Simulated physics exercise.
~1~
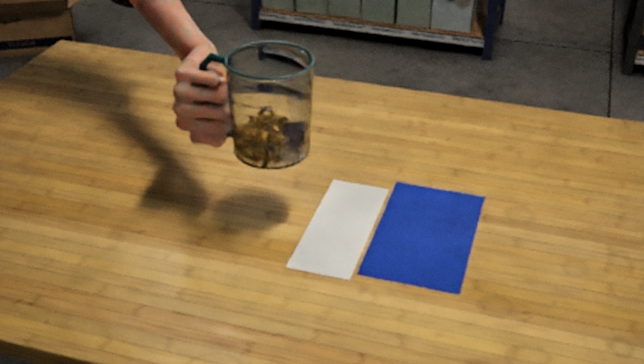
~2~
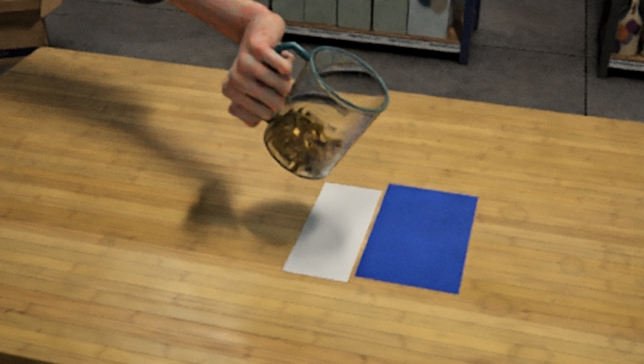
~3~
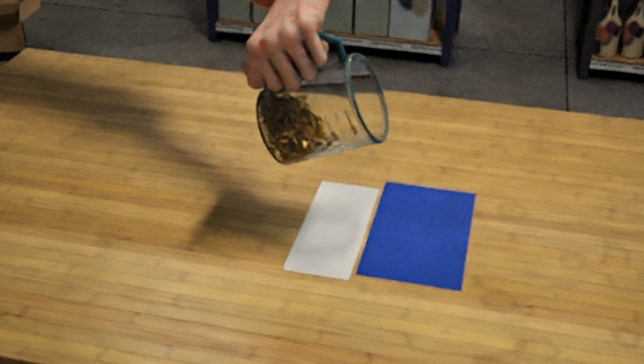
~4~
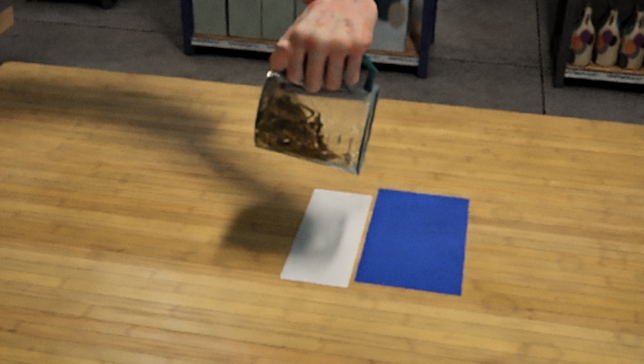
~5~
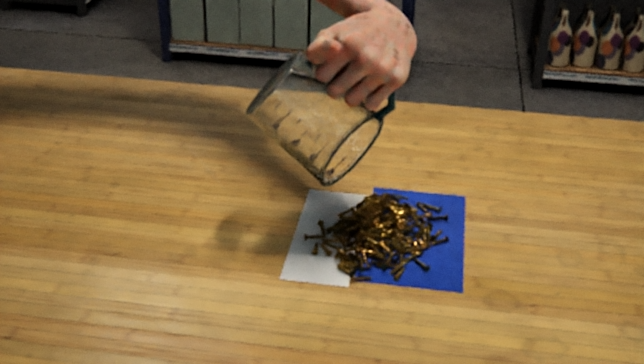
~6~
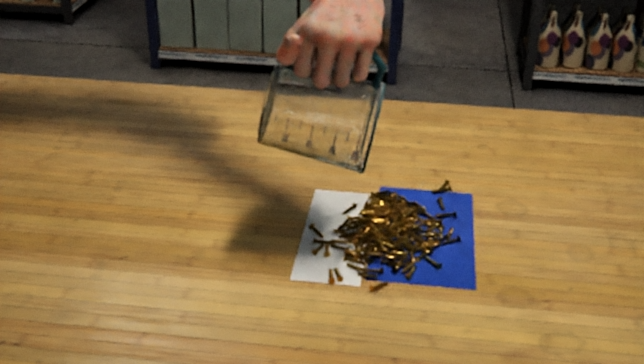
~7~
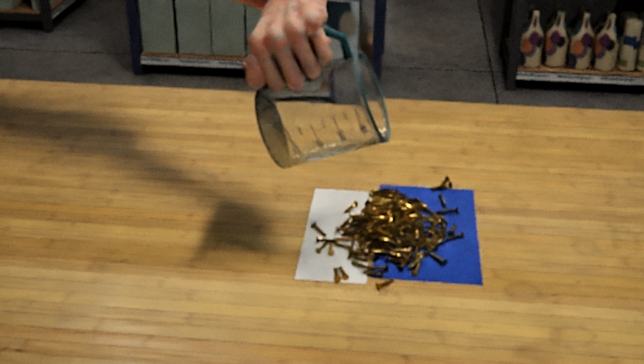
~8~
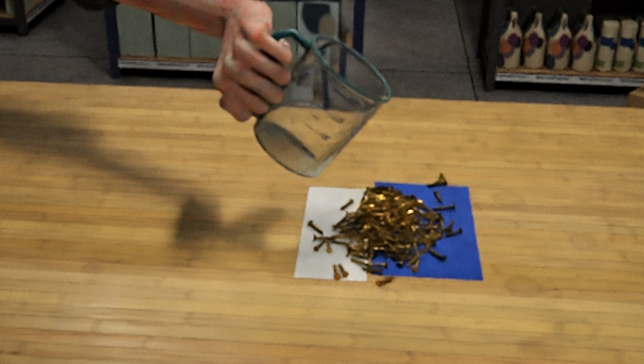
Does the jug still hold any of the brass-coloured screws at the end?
No, the jug ends up empty. Most of the screws lie on the blue mat, a smaller share rests on the white mat, and only a few are off the mats.
